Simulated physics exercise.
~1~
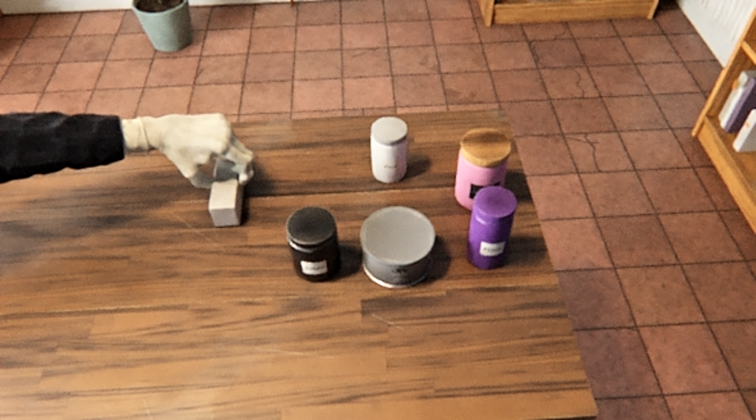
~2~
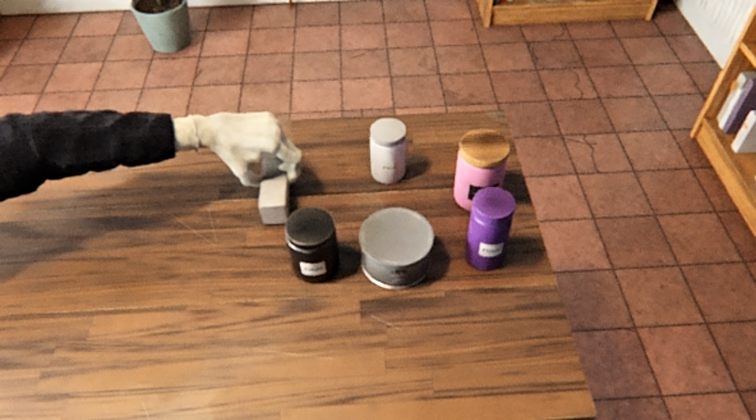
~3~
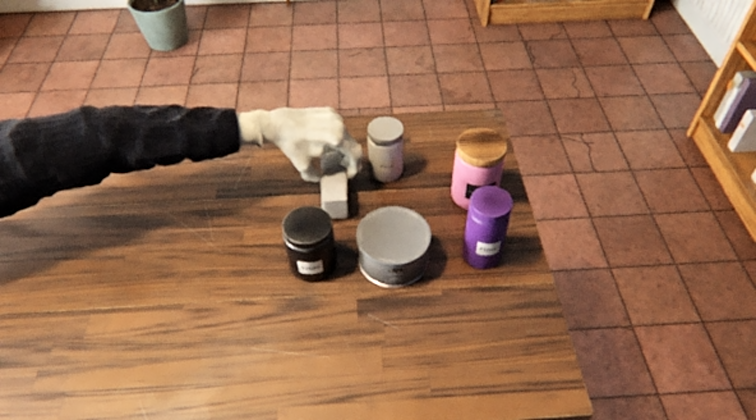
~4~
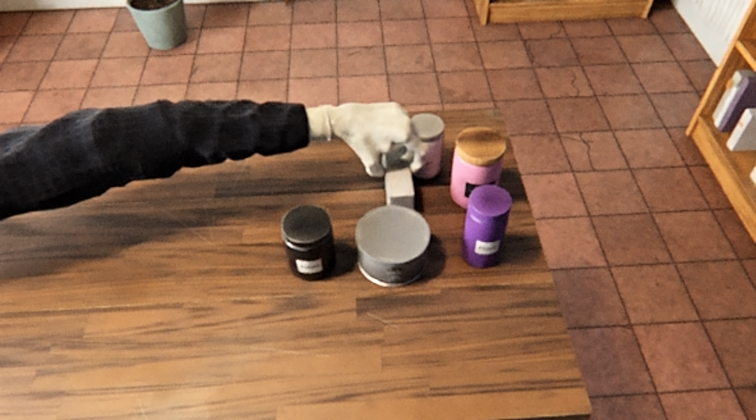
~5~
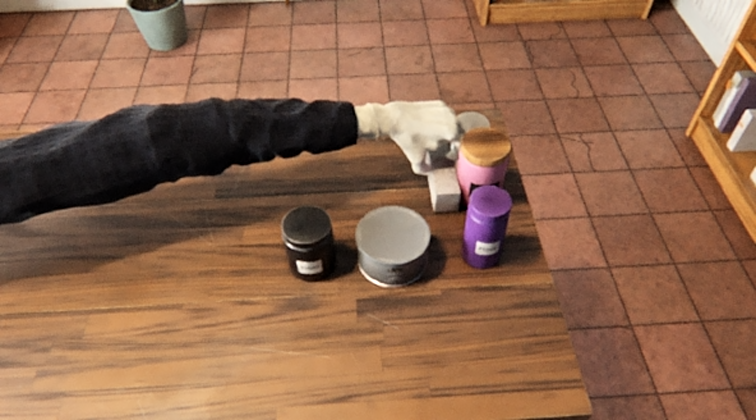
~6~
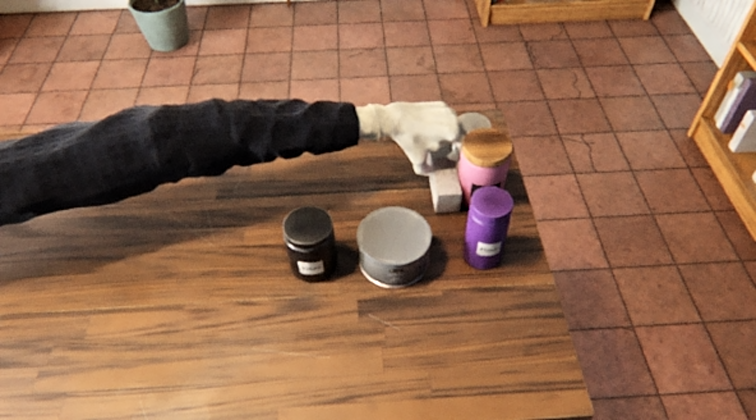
A gloved hand slid a small pale block rightward across a wooden table until it met the white jar and pushed it along, still upright, stopping beside the pink jar, while the black jar, grey tub and purple jar stayed put.
